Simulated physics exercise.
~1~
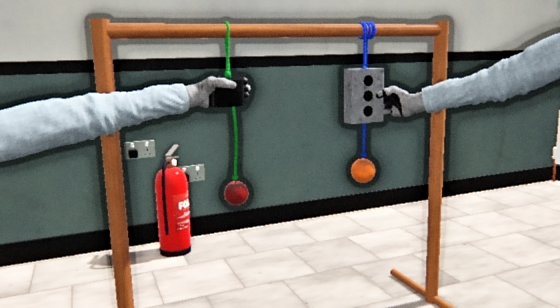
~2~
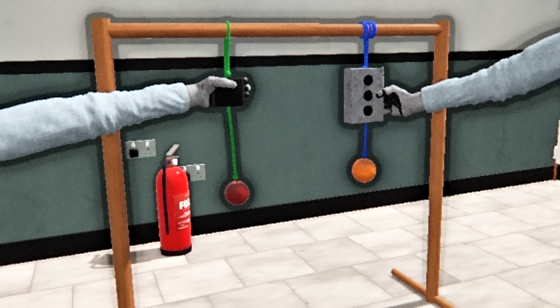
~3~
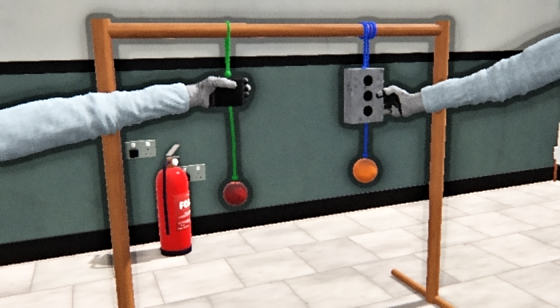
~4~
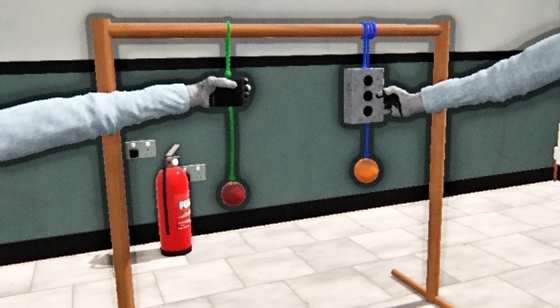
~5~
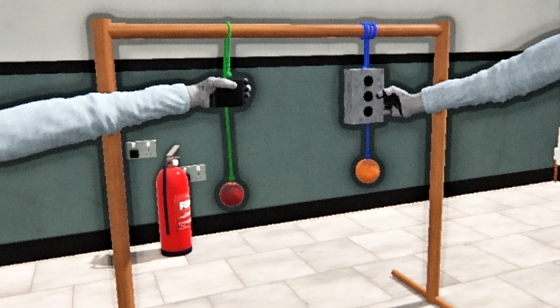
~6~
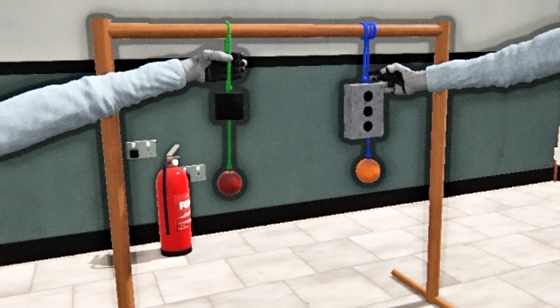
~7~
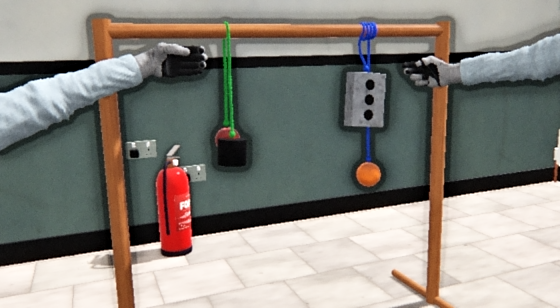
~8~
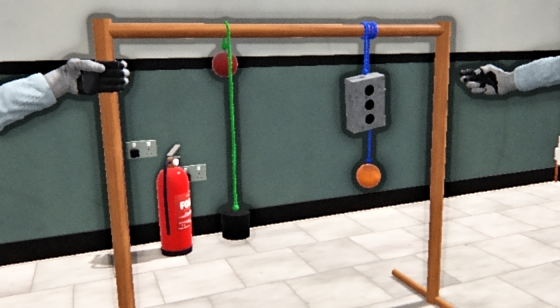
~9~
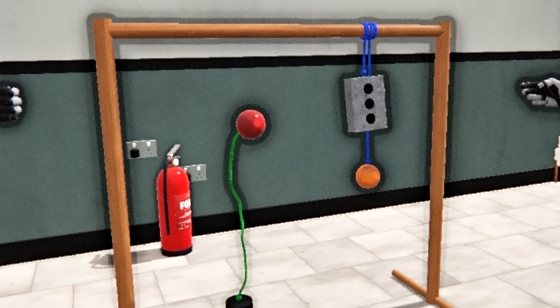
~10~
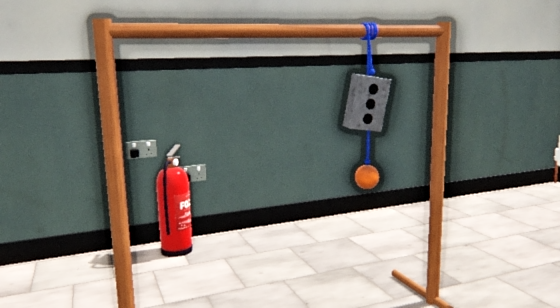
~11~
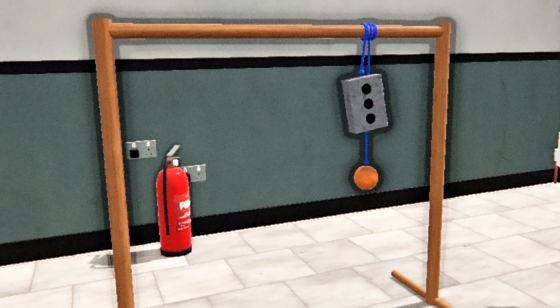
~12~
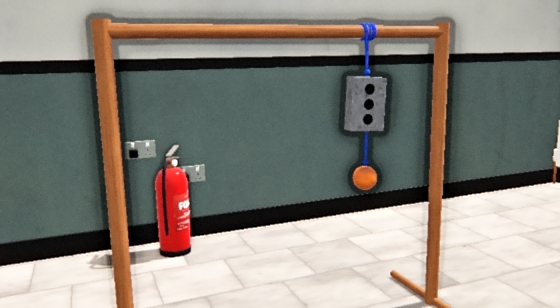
A small black block on a green cord and a gray block with three dark holes on a blue cord are held by two gloved hands below a wooden rail, with a red ball and an orange ball hanging at the cords' other ends. The hands let go and draw back to either side. The black block drops, pulling the green cord over the rail as the red ball rises to the top. The block reaches the floor, and the ball and cord come off the rail and fall out of view. The gray block dips slightly, tilts a little and stays hanging above the orange ball.
